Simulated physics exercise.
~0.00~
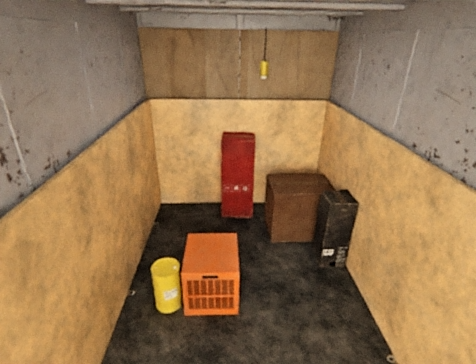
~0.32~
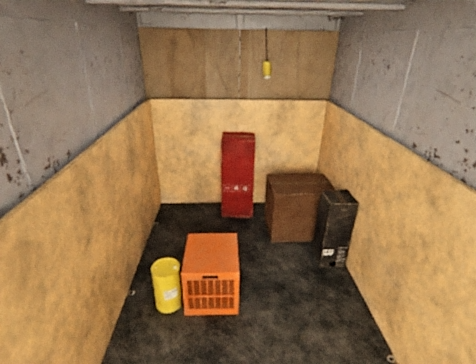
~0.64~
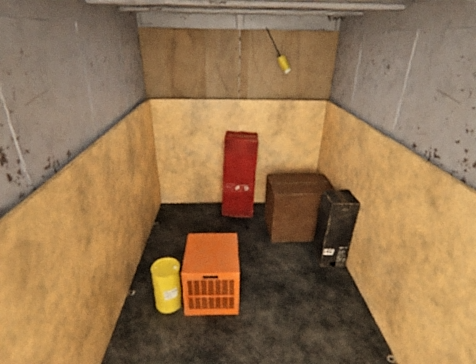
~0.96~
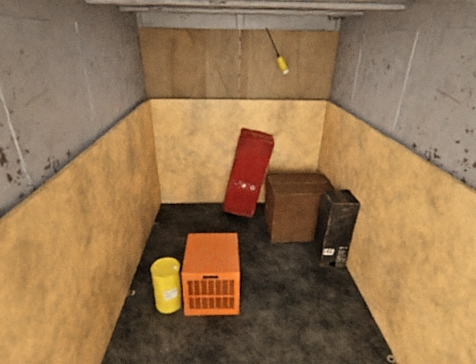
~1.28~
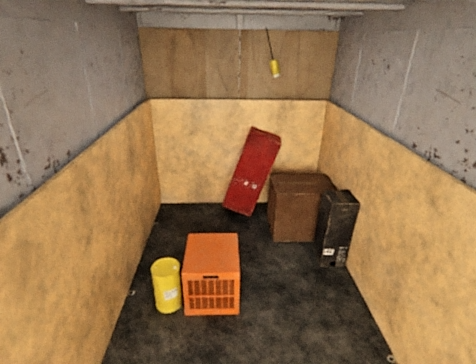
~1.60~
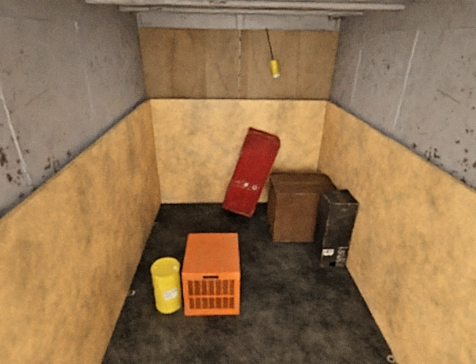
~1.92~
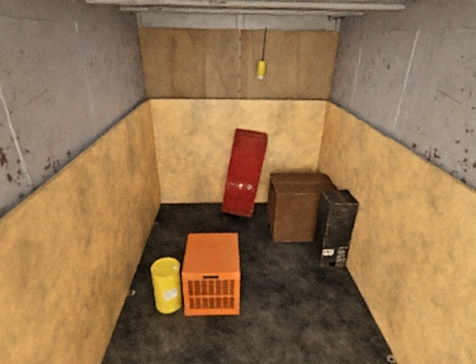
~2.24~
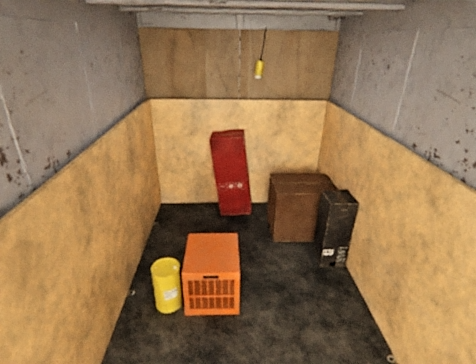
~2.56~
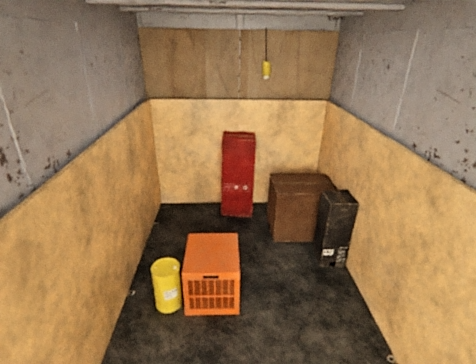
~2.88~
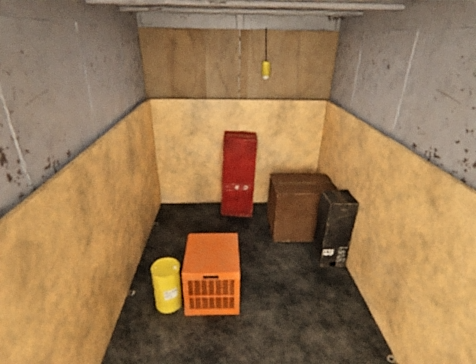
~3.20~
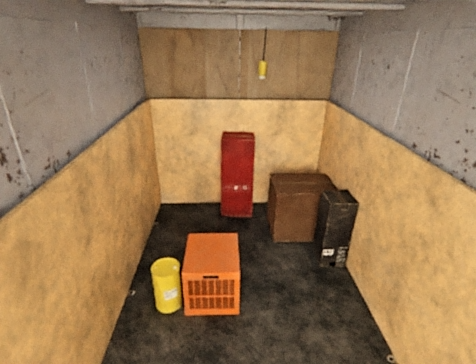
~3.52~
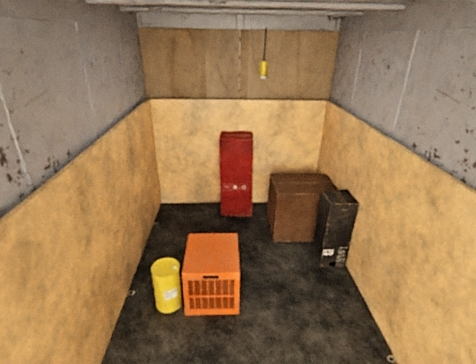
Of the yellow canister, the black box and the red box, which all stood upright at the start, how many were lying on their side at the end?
None of them were lying on their side. The red box tipped for a while but came back upright, and the yellow canister and black box stayed standing.
